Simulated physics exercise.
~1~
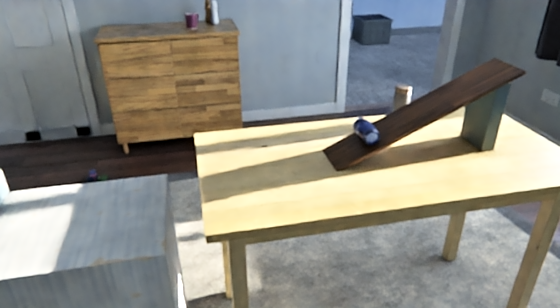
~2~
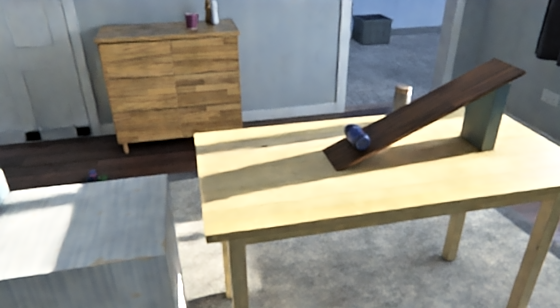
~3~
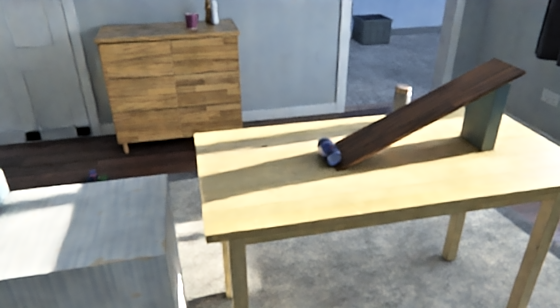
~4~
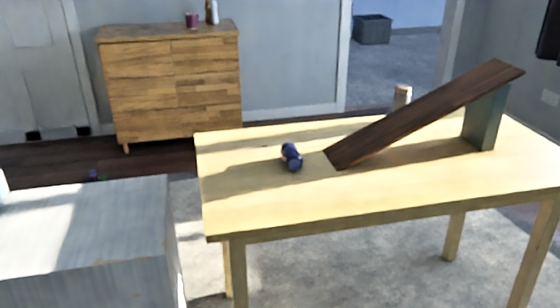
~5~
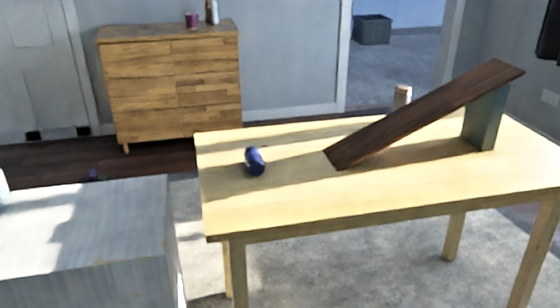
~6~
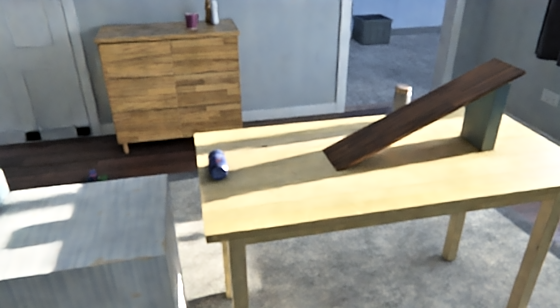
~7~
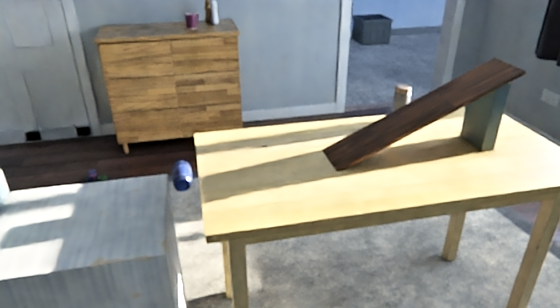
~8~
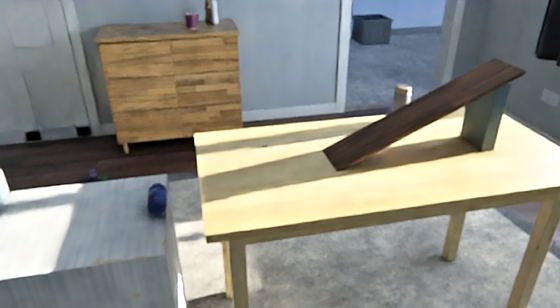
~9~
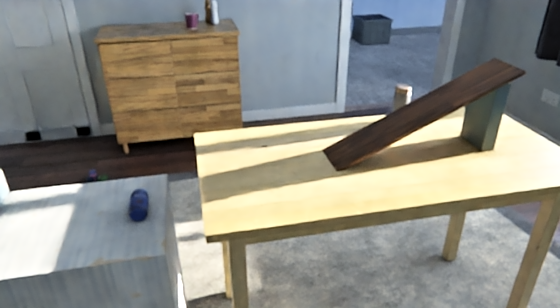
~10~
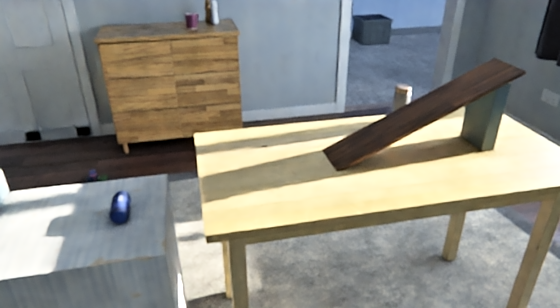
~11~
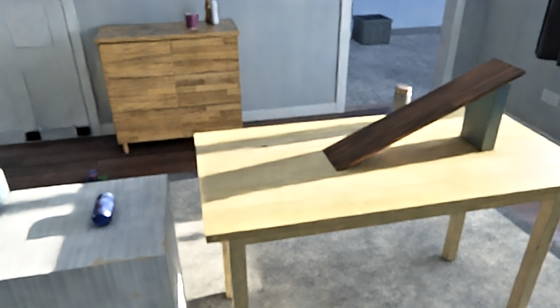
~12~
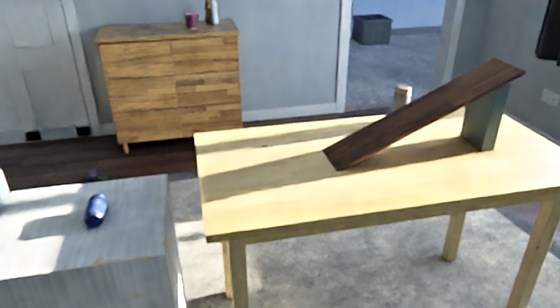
A blue can rolls down a ramp, crosses the table and lands on a lower top.
